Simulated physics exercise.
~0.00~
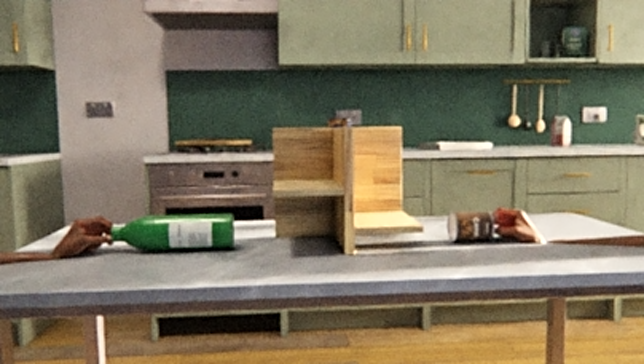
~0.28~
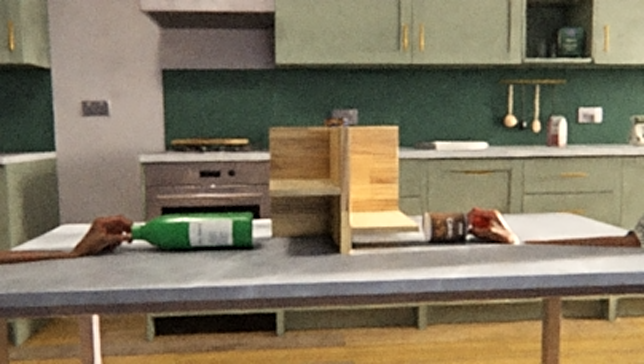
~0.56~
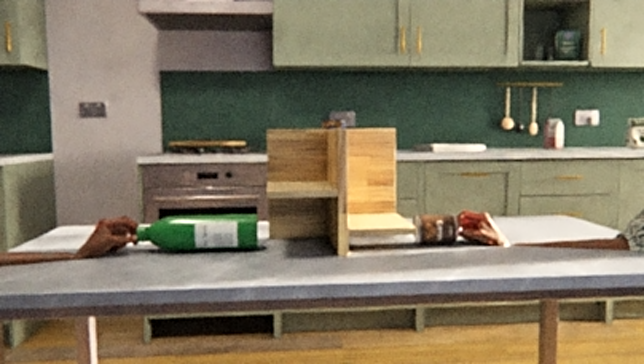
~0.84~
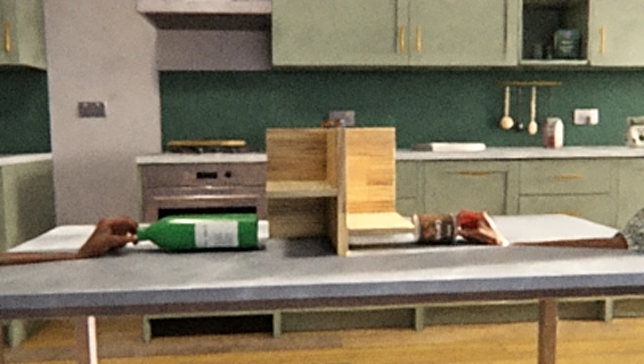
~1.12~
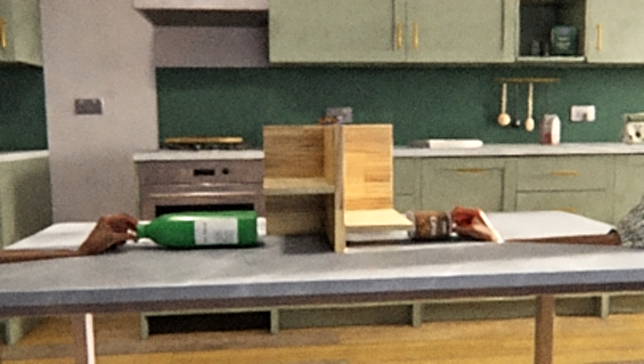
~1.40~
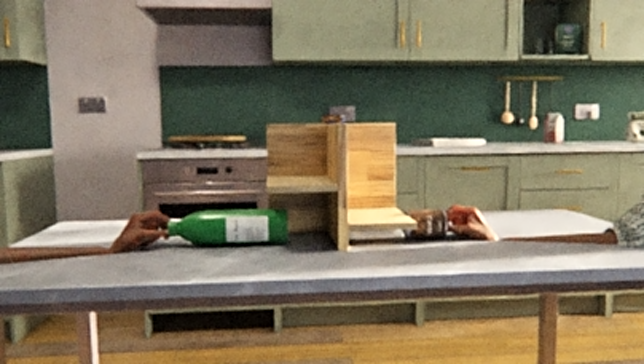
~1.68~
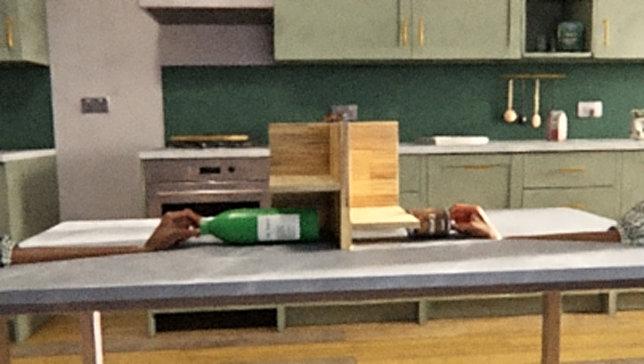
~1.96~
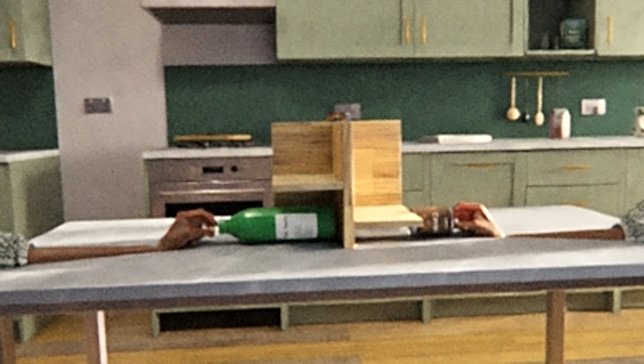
On a kitchen table, two hands push a green bottle and a brown tin, both on their sides, toward a wooden shelf from opposite ends. The tin moves left and stops at the right opening, while the bottle slides right, partly under the left side.
